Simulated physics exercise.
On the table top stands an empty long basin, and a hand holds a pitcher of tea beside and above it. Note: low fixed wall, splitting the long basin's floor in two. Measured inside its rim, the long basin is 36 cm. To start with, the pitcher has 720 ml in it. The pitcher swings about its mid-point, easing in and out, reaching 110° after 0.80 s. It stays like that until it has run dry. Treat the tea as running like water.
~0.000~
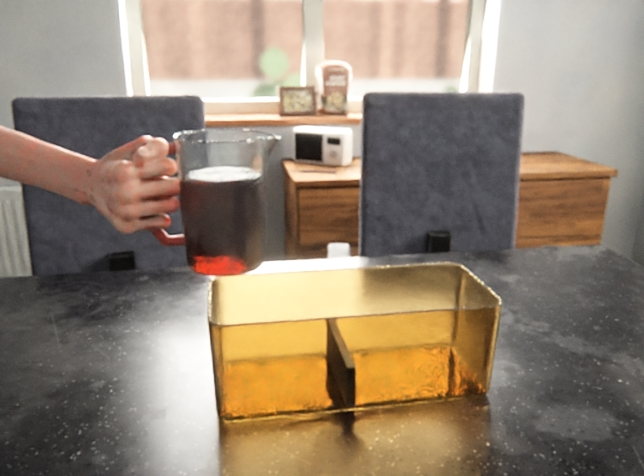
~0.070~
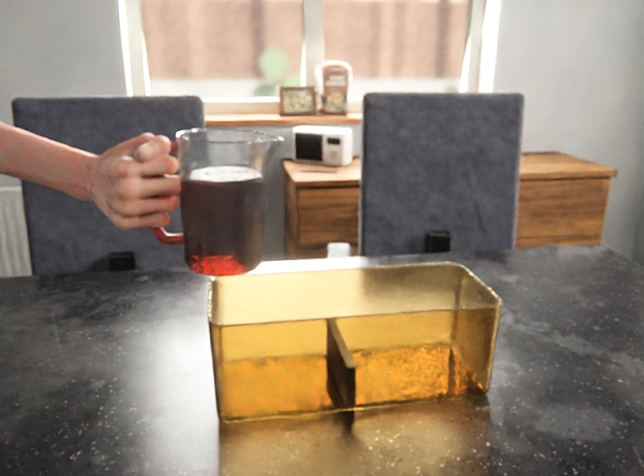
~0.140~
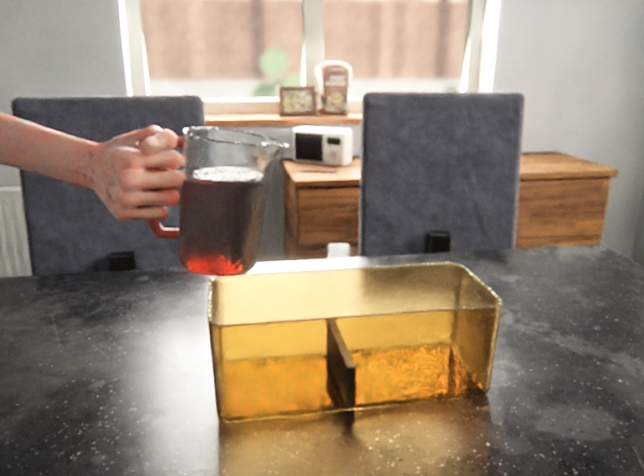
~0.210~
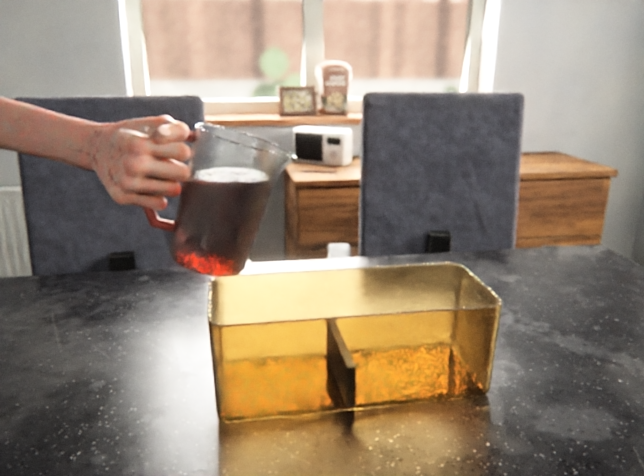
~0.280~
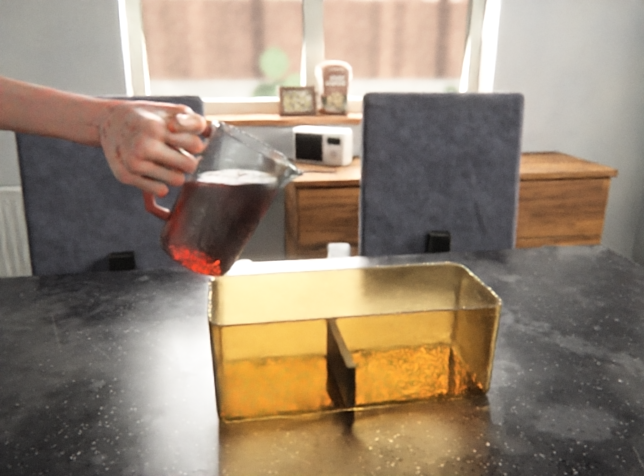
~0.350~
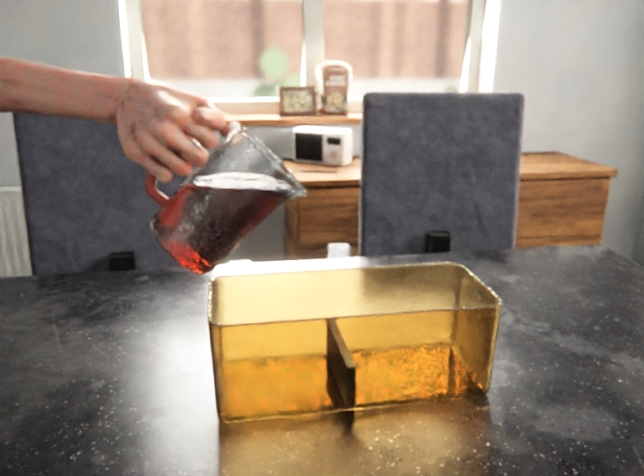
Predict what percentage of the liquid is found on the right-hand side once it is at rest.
About 41 % is on the right.
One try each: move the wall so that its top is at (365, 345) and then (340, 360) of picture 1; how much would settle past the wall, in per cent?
Result: 5 per cent, then 55 per cent.
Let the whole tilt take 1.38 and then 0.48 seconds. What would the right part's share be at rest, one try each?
Try 1: Approx. 60 %; try 2: Approx. 30 %.
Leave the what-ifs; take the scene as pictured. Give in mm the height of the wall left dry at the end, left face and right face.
Left side: Around 38 mm. Right side: Around 46 mm.
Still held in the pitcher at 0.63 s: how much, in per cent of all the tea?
Still held: Roughly 68 % of the total.
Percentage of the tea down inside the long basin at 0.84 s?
The share is close to 70 percent.
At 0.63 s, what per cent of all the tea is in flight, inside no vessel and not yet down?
Close to 18 in a hundred.
Then, 0.63 s in, the tilt is 99° and 68 per cent is still to pour, 5 is left of the wall and 9 right of it.
Then, 0.84 s in, the tilt is 110° and 18 per cent is still to pour, 39 is left of the wall and 31 right of it.
Then, 1.06 s in, the tilt is 110° and 1 per cent is still to pour, 55 is left of the wall and 41 right of it.
Then, 1.30 s in, the tilt is 110° and 0 per cent is still to pour, 58 is left of the wall and 41 right of it.
Finally, 58 per cent lies left of the wall, 41 right of it and 1 outside.
